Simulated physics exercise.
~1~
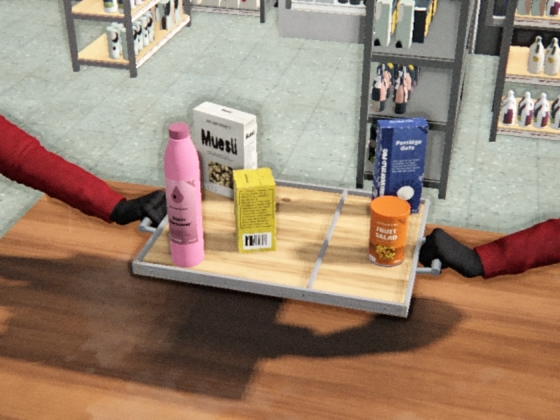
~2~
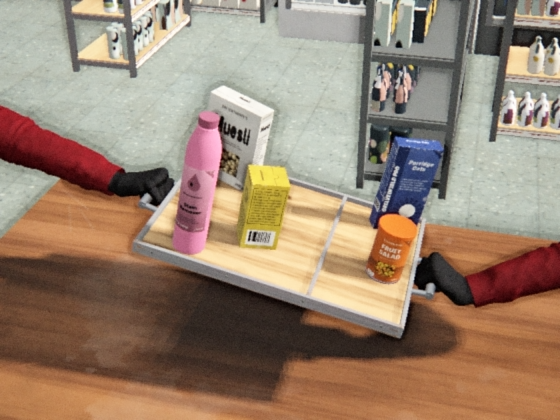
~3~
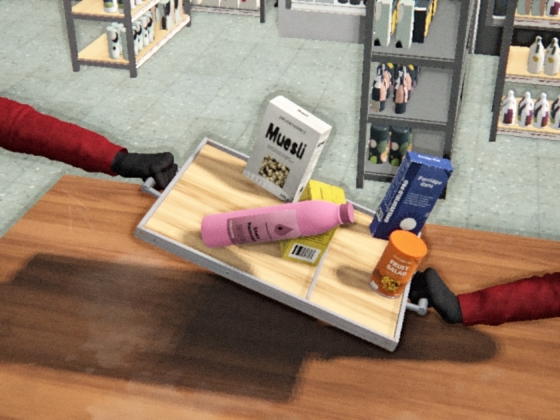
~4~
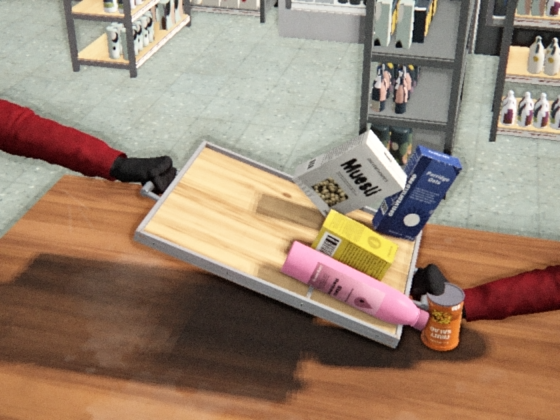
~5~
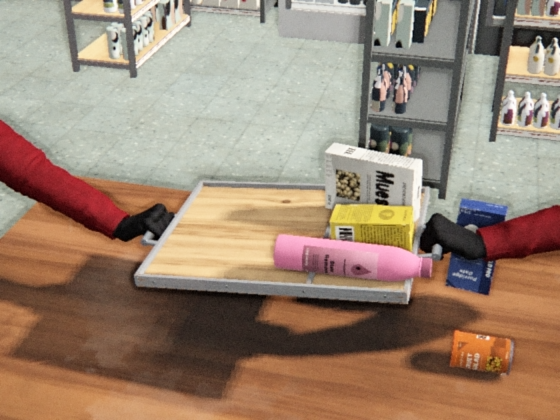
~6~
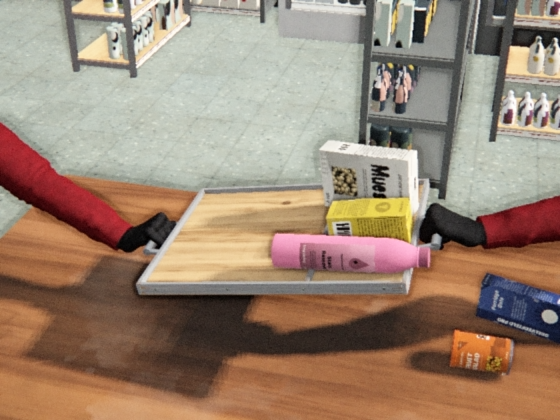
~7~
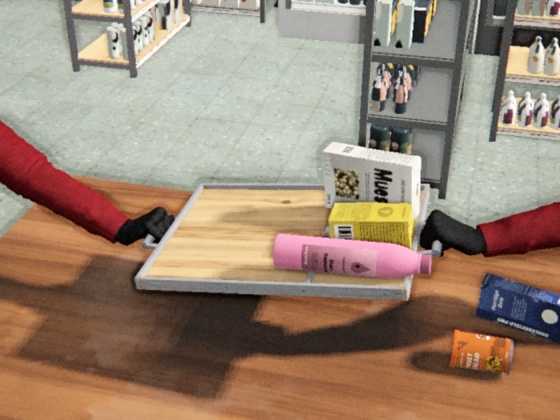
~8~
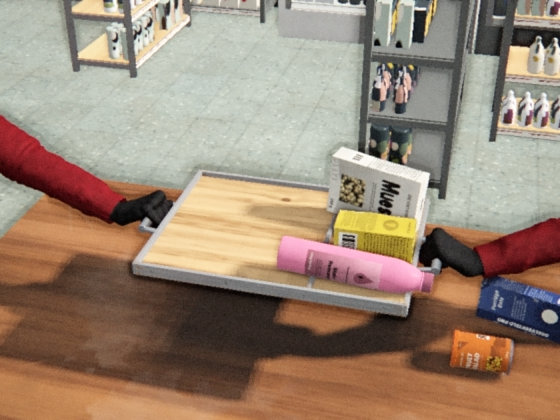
Tray of groceries tilting right in two gloved hands, toppling everything, with orange tin and blue packet ending on the table.
